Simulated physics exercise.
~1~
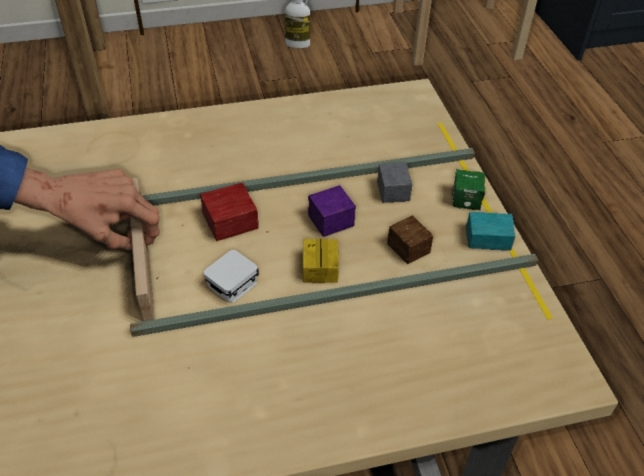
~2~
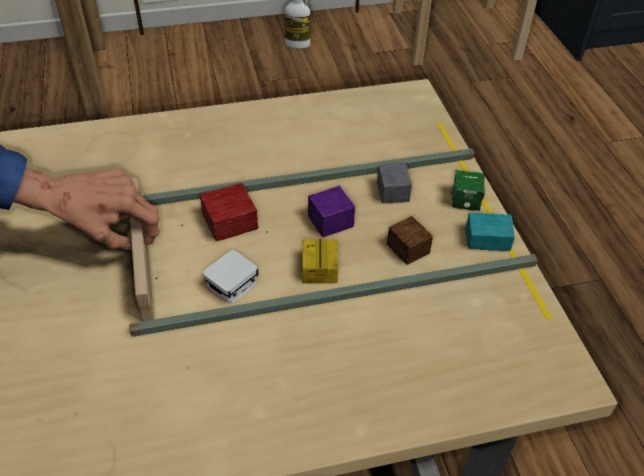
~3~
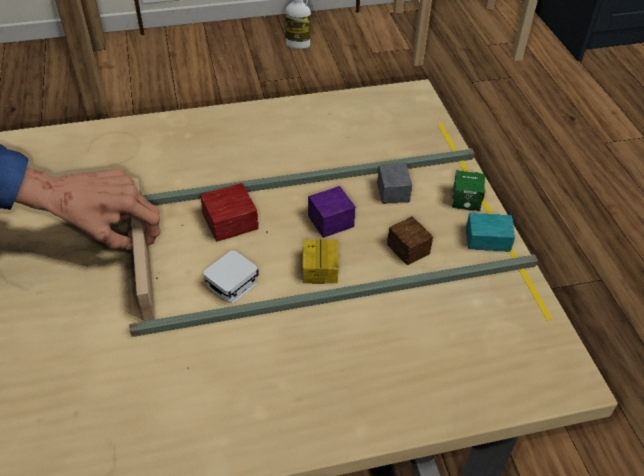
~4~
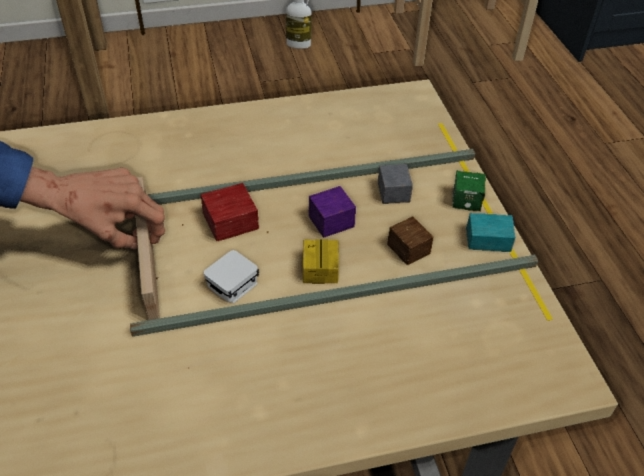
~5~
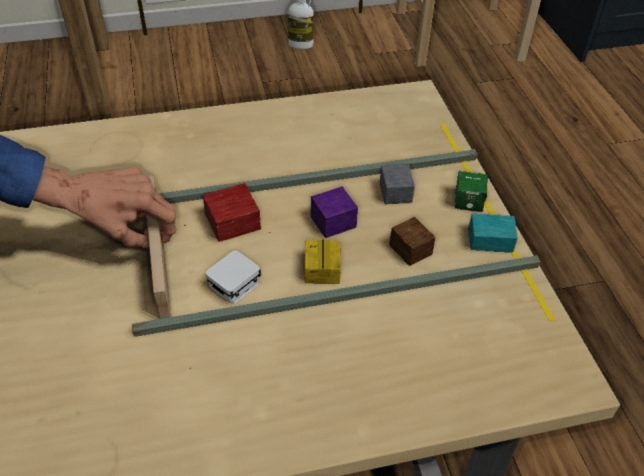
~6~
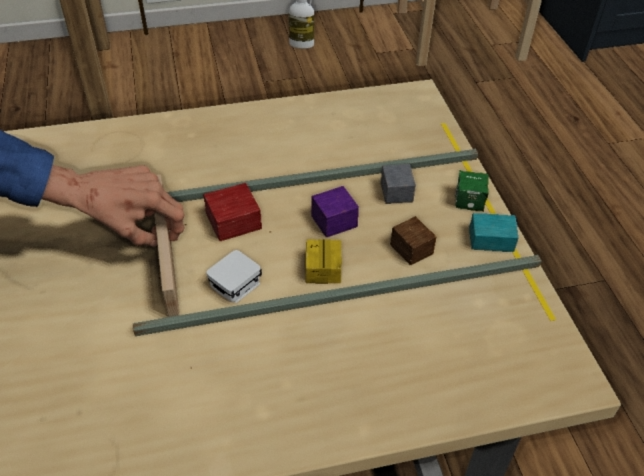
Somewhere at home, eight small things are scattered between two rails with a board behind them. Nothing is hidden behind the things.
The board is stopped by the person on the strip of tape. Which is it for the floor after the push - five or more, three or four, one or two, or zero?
Missing from the table at the end: Five or more.
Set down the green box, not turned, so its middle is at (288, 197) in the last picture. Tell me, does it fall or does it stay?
Well, this time it drops away.
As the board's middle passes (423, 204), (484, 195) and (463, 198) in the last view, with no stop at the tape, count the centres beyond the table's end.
2, 6 and 6.
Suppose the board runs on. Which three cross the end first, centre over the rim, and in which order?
First the turquoise block, then the green box, then the brown block.
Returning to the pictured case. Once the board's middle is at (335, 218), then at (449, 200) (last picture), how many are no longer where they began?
At the first place 6, at the second 8.
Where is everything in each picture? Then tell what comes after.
Turquoise block (490, 231); green box (468, 190); grey block (394, 183); board (141, 247); tape (487, 208), in the first picture.
Green box (468, 190); purple block (331, 211), in the second picture.
Grey block (394, 184); yellow box (320, 261), in the third picture.
Turquoise block (490, 232); board (145, 246), in the fourth picture.
Green box (471, 191); red block (232, 212), in the fifth picture.
Turquoise block (493, 233); green box (472, 191); grey block (398, 184); board (165, 243); tape (491, 209), in the sixth picture.
Soon after, none off yet; turquoise block at rest near (493, 233); green box at rest near (472, 191); grey block at rest near (398, 184).
After that, none off yet; turquoise block displaced about its own width near (519, 230); green box moving near (478, 189); grey block displaced about its own width near (438, 172).
In the end, the number that fall off is five or more; gone, white case, red block, yellow box, purple block, brown block, grey block, green box and turquoise block.
